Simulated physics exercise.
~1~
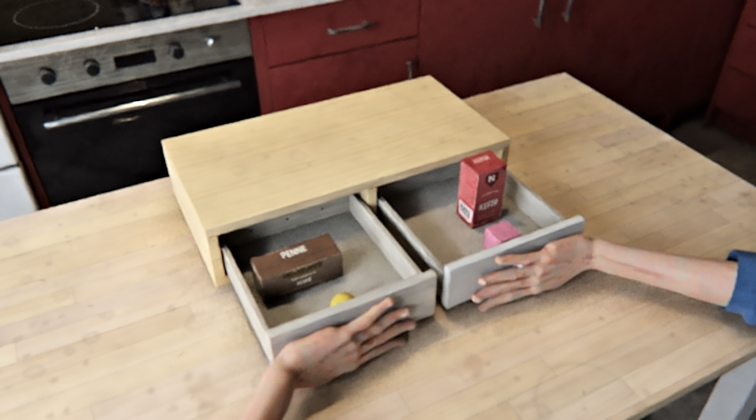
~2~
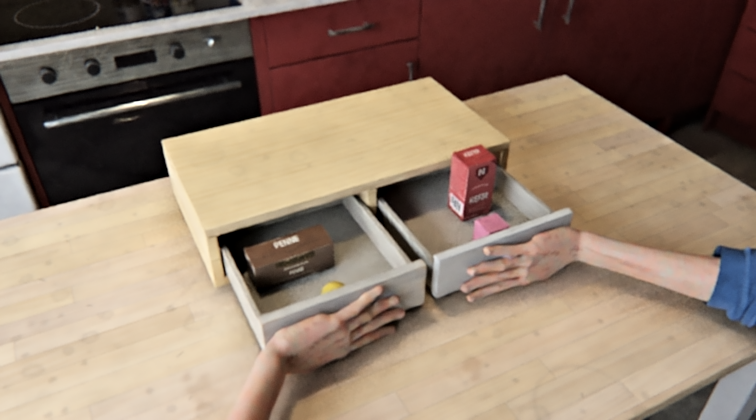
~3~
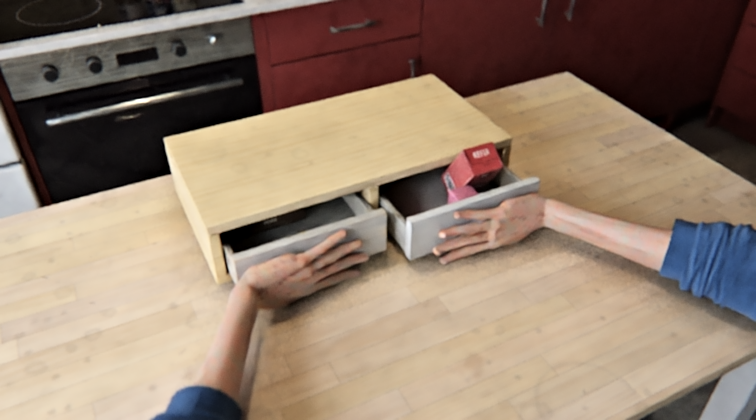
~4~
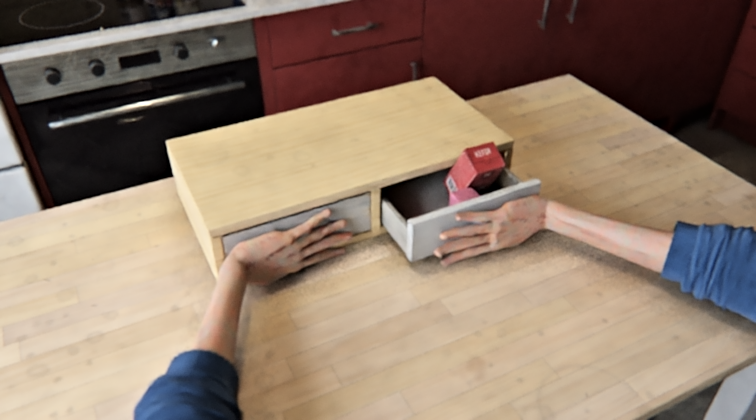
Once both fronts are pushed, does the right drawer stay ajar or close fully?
The right drawer stays ajar, jammed partway in with the red box tilted at the cabinet's edge, while the left drawer closes.
